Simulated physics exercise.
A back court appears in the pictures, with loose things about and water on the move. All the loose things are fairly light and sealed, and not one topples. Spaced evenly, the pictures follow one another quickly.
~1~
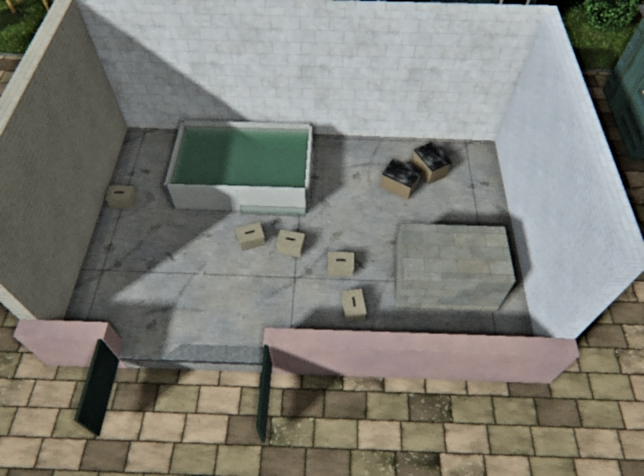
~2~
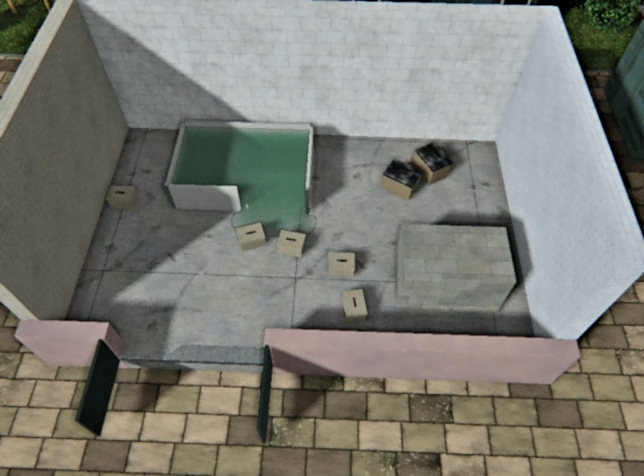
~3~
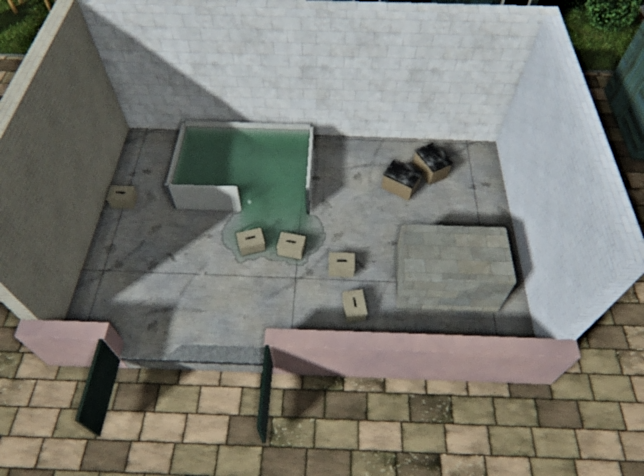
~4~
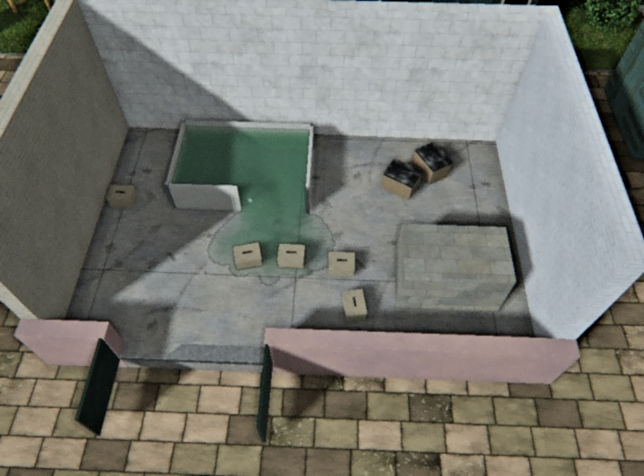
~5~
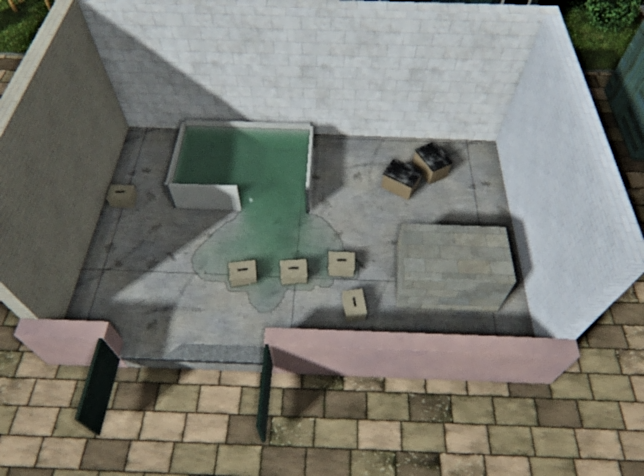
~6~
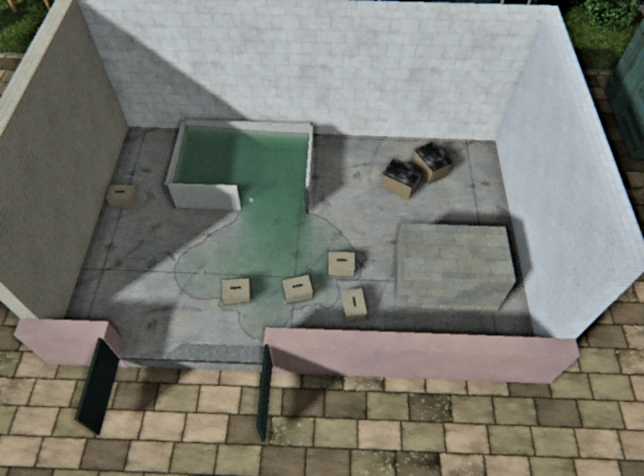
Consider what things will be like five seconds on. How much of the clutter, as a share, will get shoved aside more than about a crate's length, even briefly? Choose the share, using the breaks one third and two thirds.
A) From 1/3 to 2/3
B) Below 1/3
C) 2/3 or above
A, from 1/3 to 2/3.
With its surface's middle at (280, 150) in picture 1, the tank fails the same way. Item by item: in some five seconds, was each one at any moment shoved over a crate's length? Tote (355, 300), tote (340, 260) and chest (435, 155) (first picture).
Item one travelled far enough, item two travelled far enough, item three not displaced far.
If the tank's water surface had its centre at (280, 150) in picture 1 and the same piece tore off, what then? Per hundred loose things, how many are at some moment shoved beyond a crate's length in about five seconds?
I'd put it near 40 percent.
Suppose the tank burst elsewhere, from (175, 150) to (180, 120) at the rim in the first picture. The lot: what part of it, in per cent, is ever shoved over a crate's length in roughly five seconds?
Roughly 10 %.
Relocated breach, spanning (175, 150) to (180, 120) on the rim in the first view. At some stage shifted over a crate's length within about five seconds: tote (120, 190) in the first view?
Judgement - displaced that far.
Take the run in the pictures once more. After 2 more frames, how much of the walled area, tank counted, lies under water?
About 30 in a hundred.
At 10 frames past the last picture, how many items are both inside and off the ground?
The figure is 2.
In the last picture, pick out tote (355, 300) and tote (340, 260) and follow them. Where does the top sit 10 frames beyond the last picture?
Near (448, 325) and (397, 313).
A moment on, 2 of 7 are well off their spots; 0 afloat.
Next, 4 of 7 are well off their spots; 2 afloat.
Later, 4 of 7 are well off their spots; 2 afloat.
In the end, 4 of 7 are well off their spots, and 4 have been at some point; 2 afloat.
